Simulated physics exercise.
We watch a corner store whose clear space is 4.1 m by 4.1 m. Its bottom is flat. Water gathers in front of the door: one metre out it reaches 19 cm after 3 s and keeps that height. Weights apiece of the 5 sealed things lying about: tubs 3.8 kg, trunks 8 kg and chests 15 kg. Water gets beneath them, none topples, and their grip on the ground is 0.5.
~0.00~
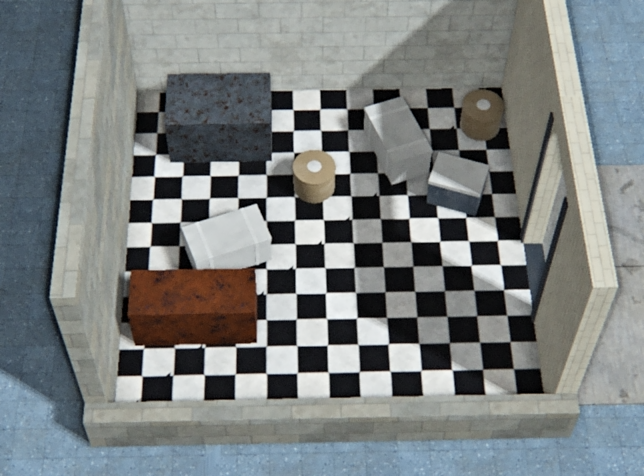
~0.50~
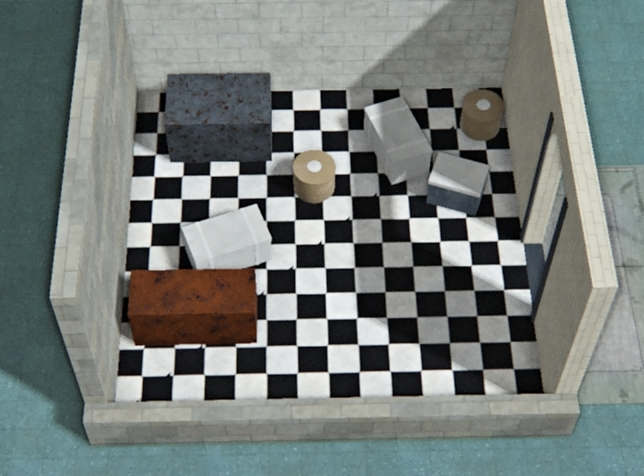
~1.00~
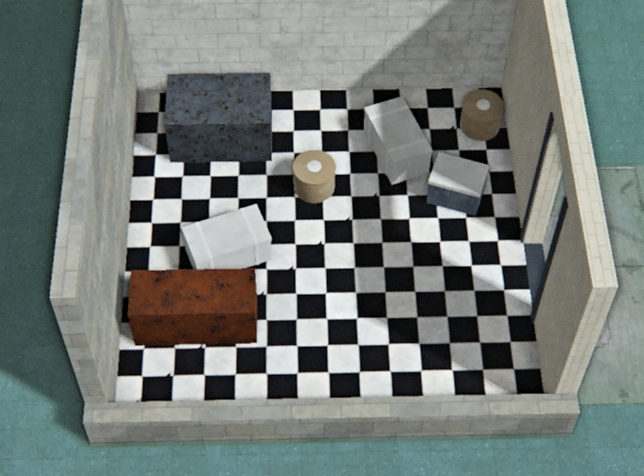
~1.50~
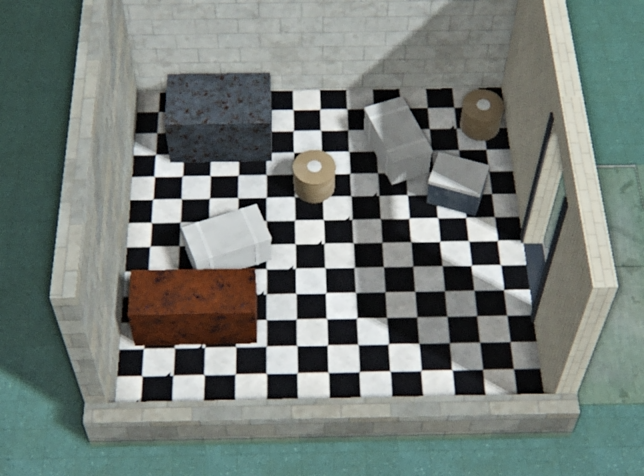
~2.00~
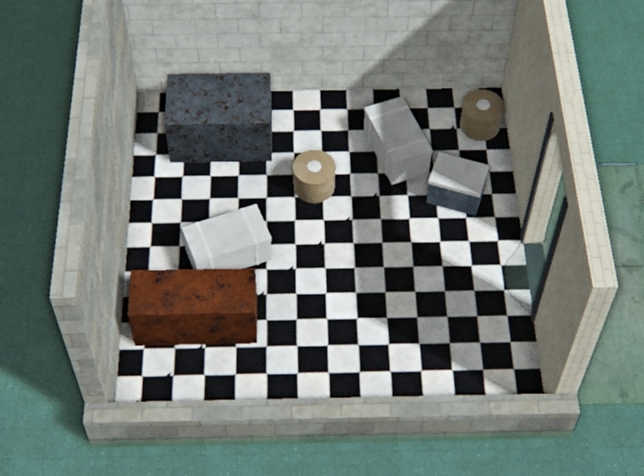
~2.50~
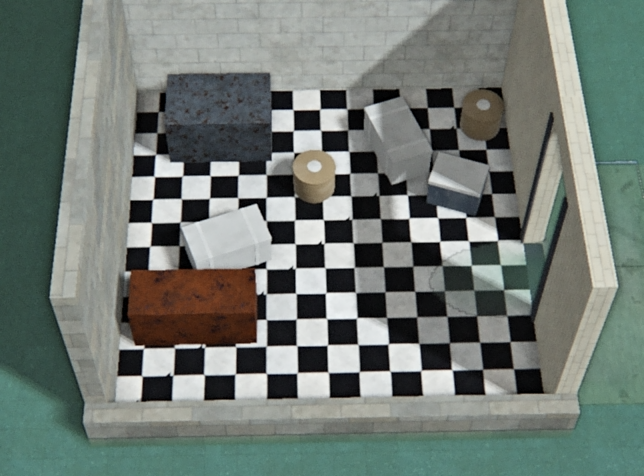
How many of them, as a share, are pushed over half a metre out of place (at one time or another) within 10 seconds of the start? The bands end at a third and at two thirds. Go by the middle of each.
That comes to one to two thirds.
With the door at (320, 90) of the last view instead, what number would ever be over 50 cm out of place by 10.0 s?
In that case 2 of them.
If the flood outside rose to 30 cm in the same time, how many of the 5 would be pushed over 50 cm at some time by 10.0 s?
In that case 3 of them.
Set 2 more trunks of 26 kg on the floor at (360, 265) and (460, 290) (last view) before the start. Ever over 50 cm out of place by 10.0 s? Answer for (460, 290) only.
Answer: More.
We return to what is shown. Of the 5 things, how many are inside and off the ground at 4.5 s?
I count 0.
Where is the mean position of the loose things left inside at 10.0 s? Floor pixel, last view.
At about (363, 155).
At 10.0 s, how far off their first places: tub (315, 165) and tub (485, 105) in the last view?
In turn: 100 cm, 0 cm.
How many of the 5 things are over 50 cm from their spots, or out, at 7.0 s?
By then 1.
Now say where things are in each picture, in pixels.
In the first picture, a tub at (314, 167) rests on the ground; a tub at (483, 105), on the bottom; 0.0 m2 under water; 0 of 5 have shifted.
In the second picture, a tub at (314, 167) rests on the ground; a tub at (483, 105) rests on the ground; 0.0 m2 under water; 0 of 5 have shifted.
In the third picture, a tub at (314, 167) rests on the ground; a tub at (483, 105) rests on the ground; 0.0 m2 under water; 0 of 5 have shifted.
In the fourth picture, a tub at (314, 167) rests on the ground; a tub at (483, 105) rests on the ground; water covers 0.0 m2; 0 of 5 have shifted.
In the fifth picture, a tub at (314, 167), on the bottom; a tub at (483, 105) rests on the ground; 0.1 m2 under water; 0 of 5 have shifted.
In the sixth picture, a tub at (314, 167) rests on the ground; a tub at (483, 105) rests on the ground; 0.6 m2 under water; 0 of 5 have shifted.
After 3.5 s 0 of 5 are over 50 cm from their spots; 0 afloat.
After 4.5 s 0 of 5 are over 50 cm from their spots; 0 afloat.
After 7.0 s 1 of 5 are over 50 cm from their spots; 1 afloat.
After 10.0 s 2 of 5 are over 50 cm from their spots, and 2 have been at some point; 2 afloat.
